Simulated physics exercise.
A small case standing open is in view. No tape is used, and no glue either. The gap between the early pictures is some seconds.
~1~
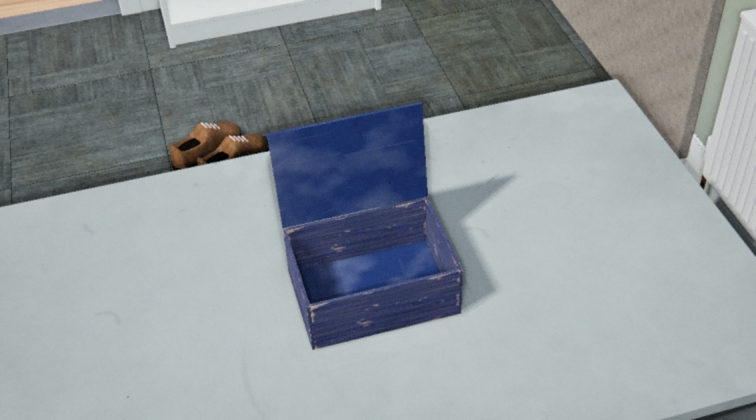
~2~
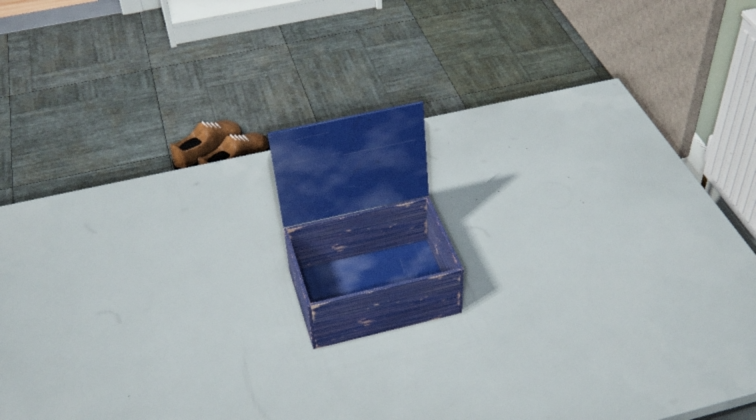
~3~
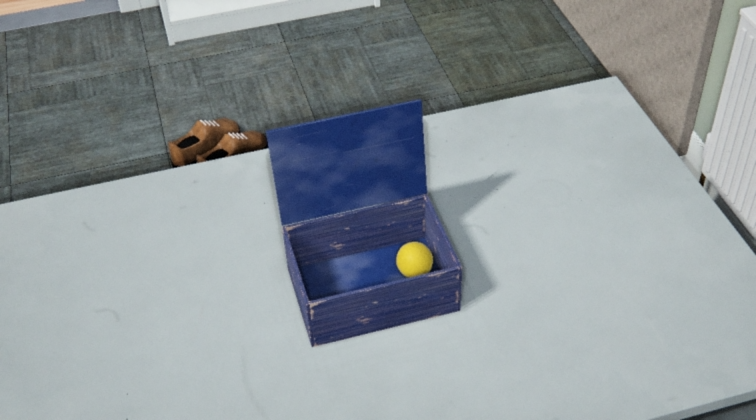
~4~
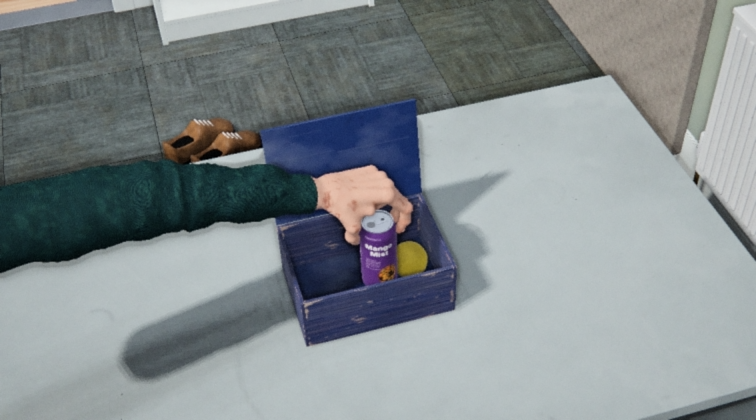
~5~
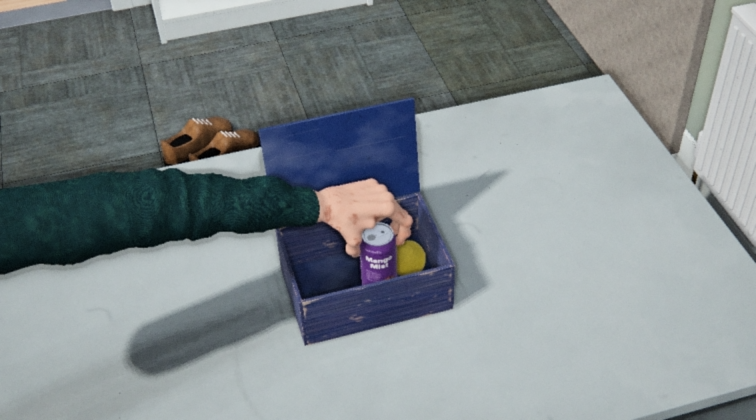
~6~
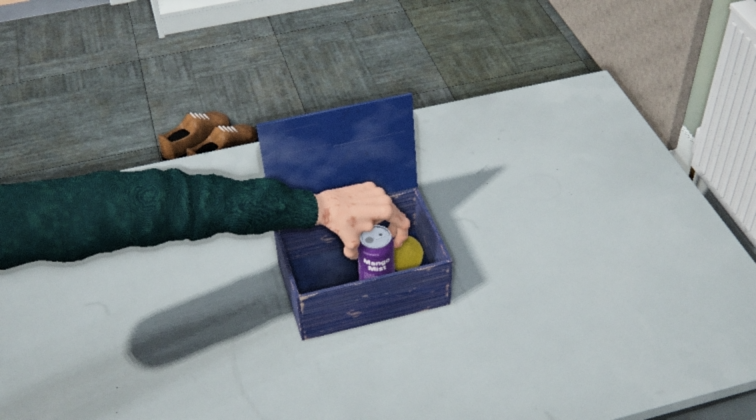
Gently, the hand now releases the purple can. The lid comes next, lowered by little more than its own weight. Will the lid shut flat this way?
No.
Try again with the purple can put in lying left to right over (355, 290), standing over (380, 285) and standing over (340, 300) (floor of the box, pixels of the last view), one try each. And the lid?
On the first go the lid comes to rest closed, on the second it is stopped short, on the third it is stopped short.
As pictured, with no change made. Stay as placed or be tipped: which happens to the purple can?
Looking at the last picture, it is left as set.
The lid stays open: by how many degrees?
I'd put it at roughly 25°.
Then, 1.20 s on from there, lid starting down.
Then, 1.60 s on from there, lid 60° above the rim.
Then, 2.00 s on from there, lid 32° above the rim.
In the end, lid 23° above the rim; both unmoved. At the end, from the last picture's camera, purple can near (377, 267).
